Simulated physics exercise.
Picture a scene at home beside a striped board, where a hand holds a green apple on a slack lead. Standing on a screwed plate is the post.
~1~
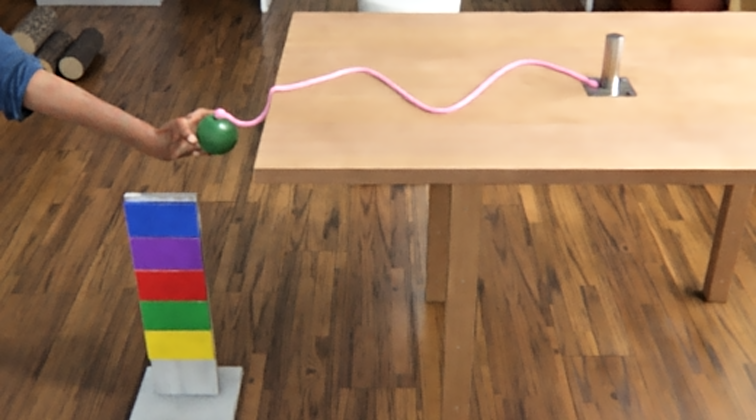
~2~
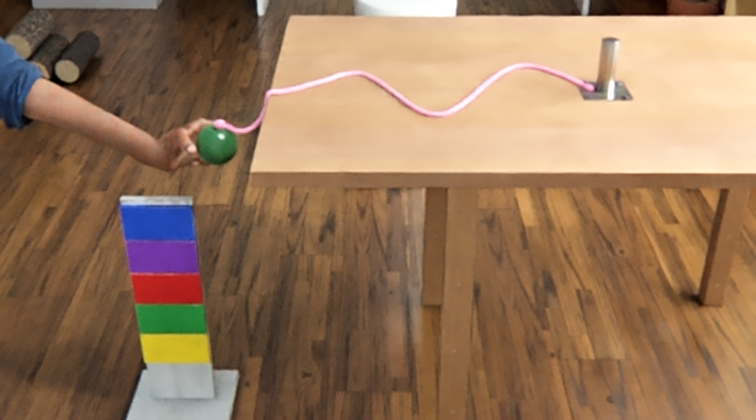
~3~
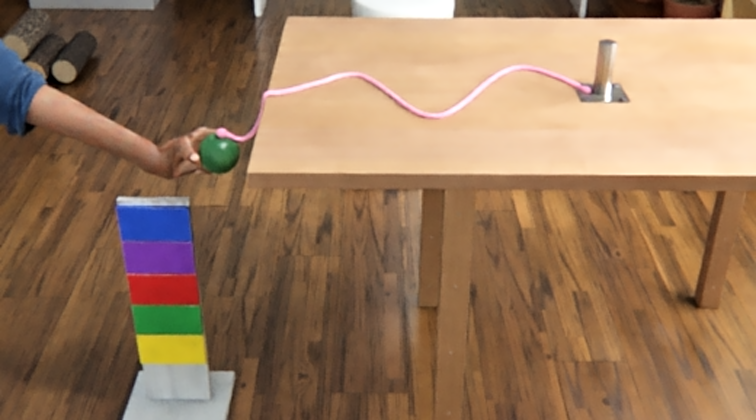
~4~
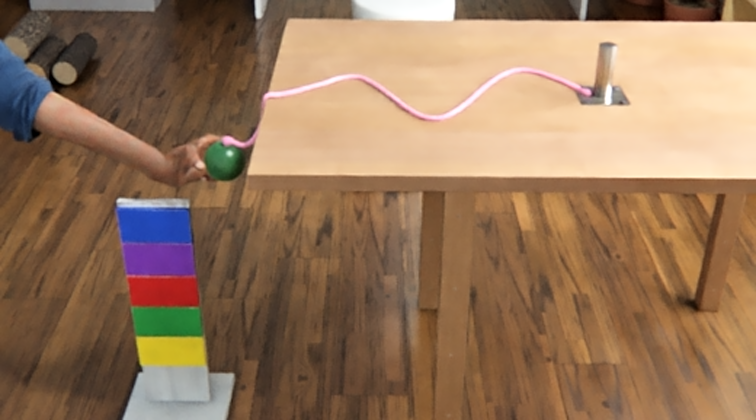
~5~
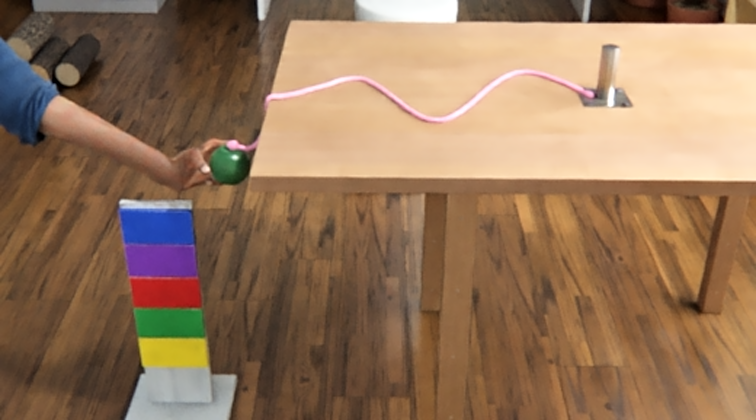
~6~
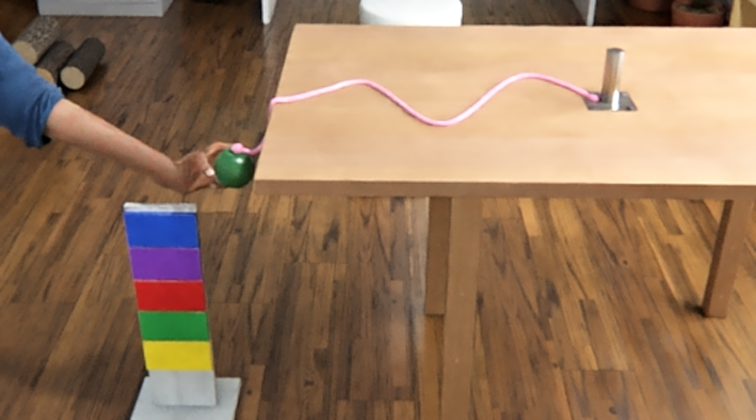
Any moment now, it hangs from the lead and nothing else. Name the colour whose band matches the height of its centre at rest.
That would be green.
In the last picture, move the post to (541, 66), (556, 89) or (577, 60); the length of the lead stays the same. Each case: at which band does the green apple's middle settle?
In turn, yellow, then yellow, then green.
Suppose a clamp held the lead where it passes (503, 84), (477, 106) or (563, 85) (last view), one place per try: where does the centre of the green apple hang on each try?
In order: (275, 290), then (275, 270), then (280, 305).
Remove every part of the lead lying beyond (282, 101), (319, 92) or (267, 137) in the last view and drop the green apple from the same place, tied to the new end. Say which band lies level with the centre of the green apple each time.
Going cut by cut, you'd get purple, then blue, then red.
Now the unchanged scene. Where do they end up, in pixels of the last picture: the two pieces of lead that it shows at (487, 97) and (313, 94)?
You'll find the first mark at (429, 102) and the second mark at (280, 213).
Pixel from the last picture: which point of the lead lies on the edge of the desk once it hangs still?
That spot is around (397, 101).
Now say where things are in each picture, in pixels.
The first picture shows green apple (217, 134); blue (162, 221); purple (166, 254); red (171, 286); green (175, 317); yellow (179, 346).
The second picture shows green apple (217, 144); lead through (555, 73) (488, 83) (433, 115) (376, 80) (297, 89).
The third picture shows green apple (219, 153).
The fourth picture shows green apple (225, 161); lead through (552, 78) (485, 87) (431, 119) (374, 84) (294, 92).
The fifth picture shows green apple (230, 165).
The sixth picture shows green apple (234, 168); lead through (559, 83) (492, 93) (438, 124) (381, 89) (301, 97).
Soon after, apple near (295, 319); level with green.
Then, apple near (272, 323); level with green.
At rest, apple near (288, 322); level with green. The green one.
